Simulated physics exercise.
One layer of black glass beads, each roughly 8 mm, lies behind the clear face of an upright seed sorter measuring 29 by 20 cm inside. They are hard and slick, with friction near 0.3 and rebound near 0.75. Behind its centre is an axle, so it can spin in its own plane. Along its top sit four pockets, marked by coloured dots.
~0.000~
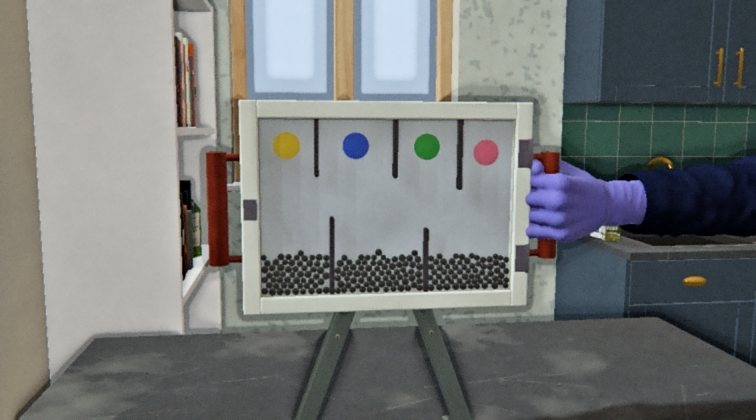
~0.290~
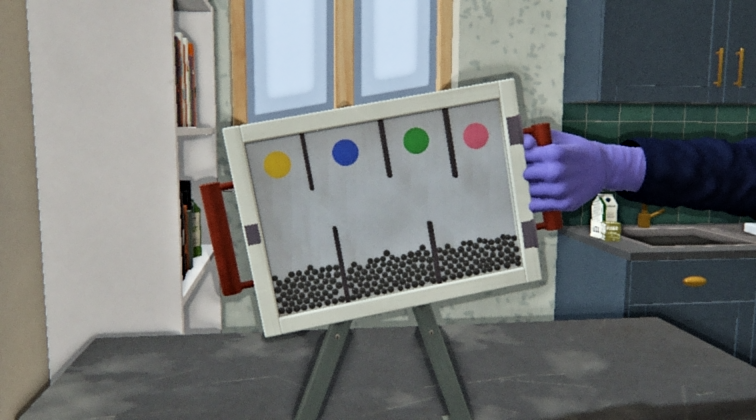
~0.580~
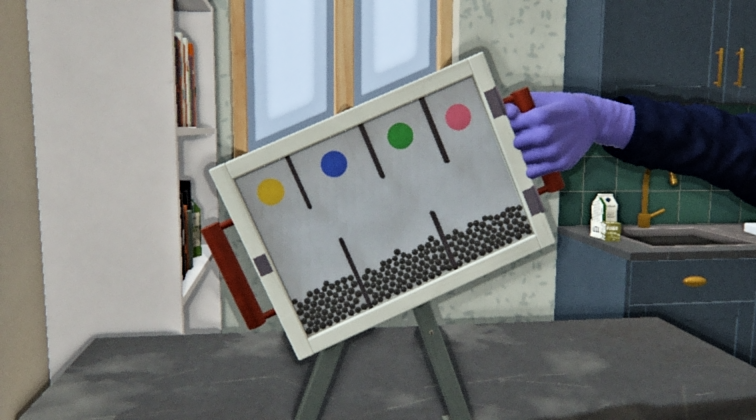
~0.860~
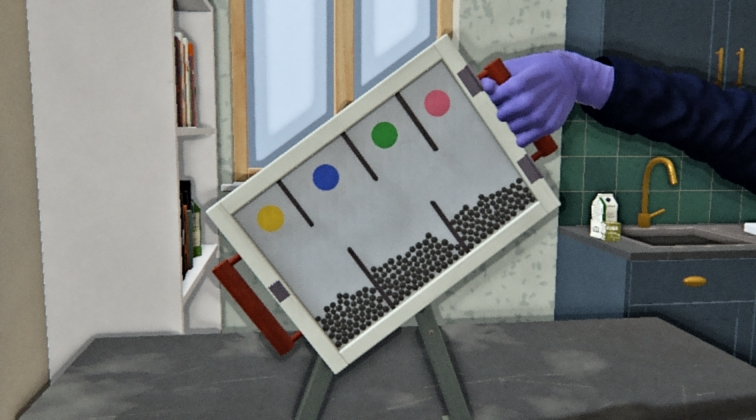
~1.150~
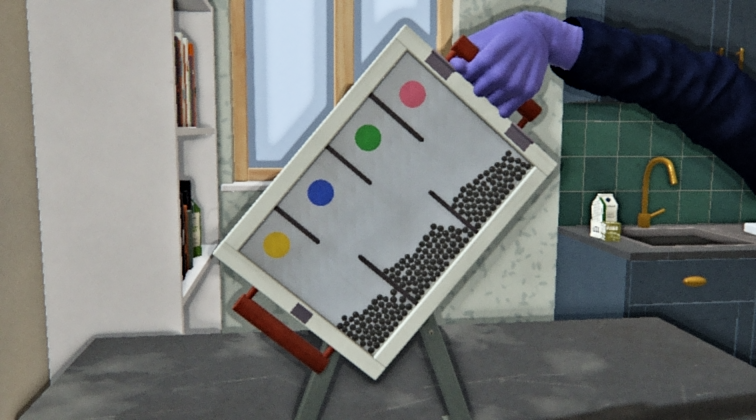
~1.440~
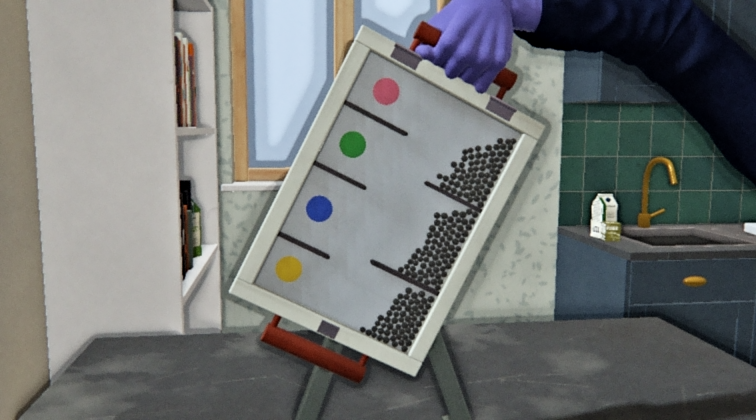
In a kitchen, a purple-gloved hand turning a framed clear-fronted panel of black beads steadily anticlockwise, the beads shifting into sloping heaps.
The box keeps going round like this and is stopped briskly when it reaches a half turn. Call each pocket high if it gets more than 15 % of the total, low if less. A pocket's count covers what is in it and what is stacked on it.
Green low, pink low, yellow high, blue high.
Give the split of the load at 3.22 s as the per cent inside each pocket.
Green pocket: 10; pink pocket: 0; yellow pocket: 30; blue pocket: 20.
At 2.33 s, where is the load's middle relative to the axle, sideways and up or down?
Offset from axle: Approx. 3 cm right, 6 cm below.
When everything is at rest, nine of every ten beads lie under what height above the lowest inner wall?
I'd put it at close to 7 centimetres.
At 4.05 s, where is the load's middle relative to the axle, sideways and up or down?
The middle sits around 8 cm right of the axle and some 5 cm beneath it.
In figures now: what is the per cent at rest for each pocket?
The green pocket ends with 10 per cent, the pink pocket with 0, the yellow pocket with 45 and the blue pocket with 45.
After 2.33 s it has turned 104°, the beads' middle is 3 cm right of and 6 cm below the axle; inside pockets, yellow 15 %, blue 10 %.
After 3.22 s it has turned 145°, the beads' middle is 5 cm right of and 8 cm below the axle; inside pockets, green 10 %, yellow 30 %, blue 20 %.
After 4.05 s it has turned 180°, the beads' middle is 8 cm right of and 5 cm below the axle; inside pockets, green 10 %, yellow 30 %, blue 30 %.
Settled by 5.3 s, green 10 %, pink 0 %, yellow 45 %, blue 45 %.
